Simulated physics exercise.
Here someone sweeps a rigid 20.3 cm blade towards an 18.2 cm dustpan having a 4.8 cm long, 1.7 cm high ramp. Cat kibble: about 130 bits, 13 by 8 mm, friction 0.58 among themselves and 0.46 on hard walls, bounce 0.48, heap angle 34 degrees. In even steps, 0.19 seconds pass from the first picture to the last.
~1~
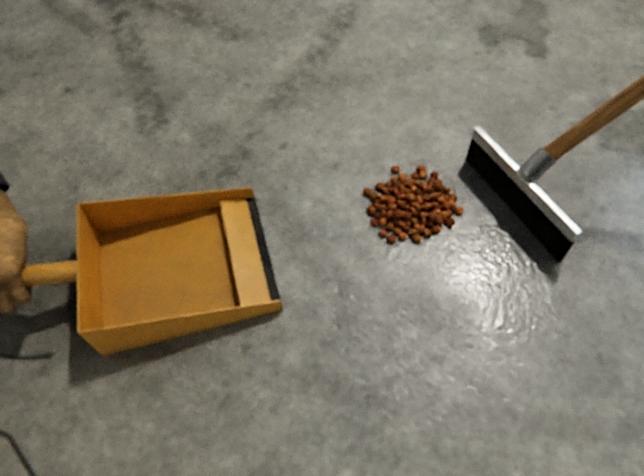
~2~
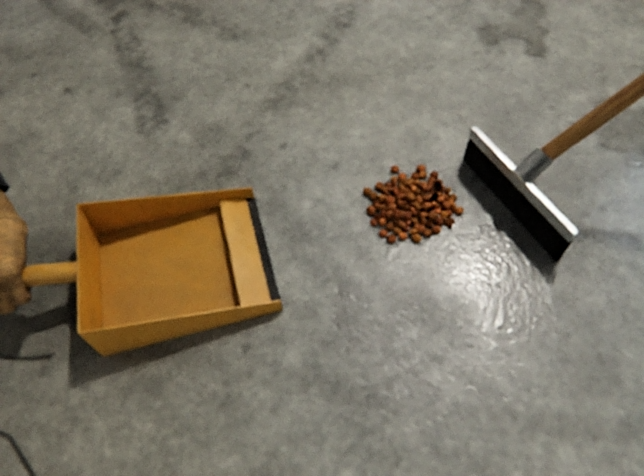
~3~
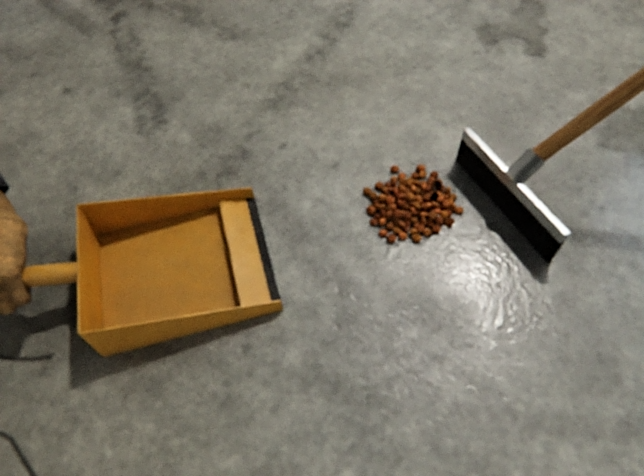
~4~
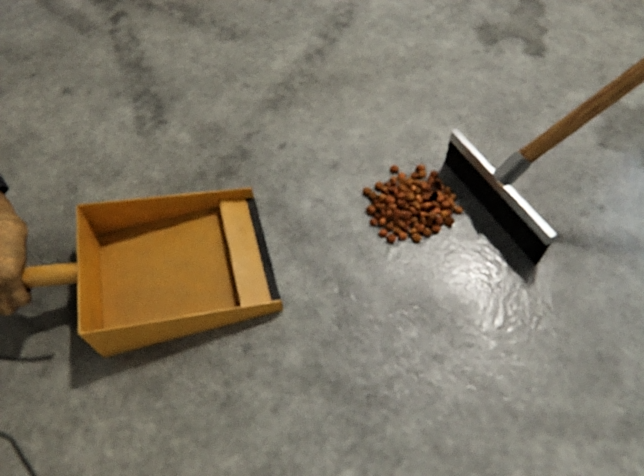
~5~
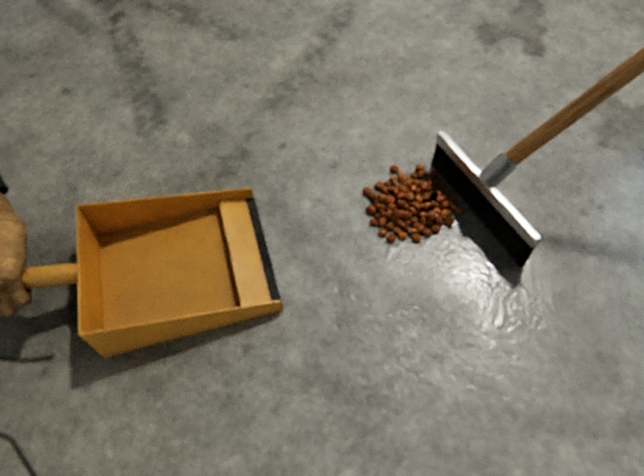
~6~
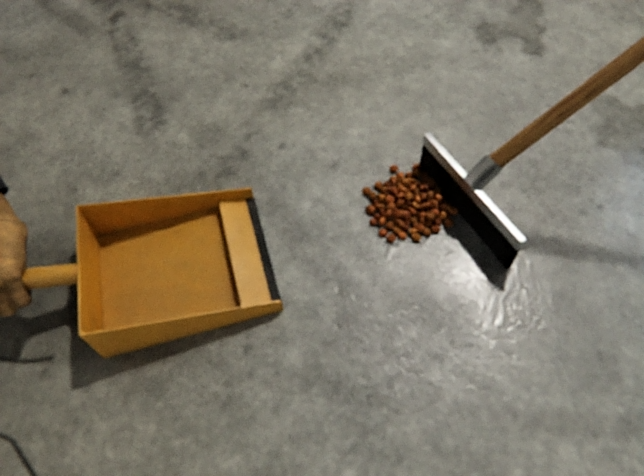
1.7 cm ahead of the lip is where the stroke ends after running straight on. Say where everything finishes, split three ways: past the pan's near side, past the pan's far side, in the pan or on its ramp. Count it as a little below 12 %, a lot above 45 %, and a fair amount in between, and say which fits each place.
Past the pan's near side: A little, past the pan's far side: A little, in the pan or on its ramp: A fair amount.
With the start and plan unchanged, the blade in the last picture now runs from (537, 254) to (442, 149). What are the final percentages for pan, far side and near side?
The pan gets 20, the far side 0 and the near side 15.
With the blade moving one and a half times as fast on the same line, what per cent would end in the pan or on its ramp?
It would be near 25 per cent.
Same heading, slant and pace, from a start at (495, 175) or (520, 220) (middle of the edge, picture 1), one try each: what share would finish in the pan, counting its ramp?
10 and 20 per cent, roughly.
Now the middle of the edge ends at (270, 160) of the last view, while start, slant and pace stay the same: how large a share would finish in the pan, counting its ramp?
Close to 0 in a hundred.
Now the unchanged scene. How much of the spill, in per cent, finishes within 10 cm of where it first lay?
That share is some 0 percent.
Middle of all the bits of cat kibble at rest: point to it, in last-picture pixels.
My guess is close to (273, 237).
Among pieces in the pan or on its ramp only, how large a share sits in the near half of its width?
Estimate: Close to 10 %.
Then, 0.23 s after the last picture, middle of the blade 16 cm from the lip; 0 % over the lip, far side 5 %, near side 0 %.
Then, 0.39 s after the last picture, middle of the blade 8 cm from the lip; 0 % over the lip, far side 5 %, near side 0 %.
Then, 0.66 s after the last picture, middle of the blade 4 cm from the lip; 20 % over the lip, far side 5 %, near side 5 %.
In the end, near side 5 %, far side 5 %, pan 20 %, in front of the lip or behind the blade 70 %.
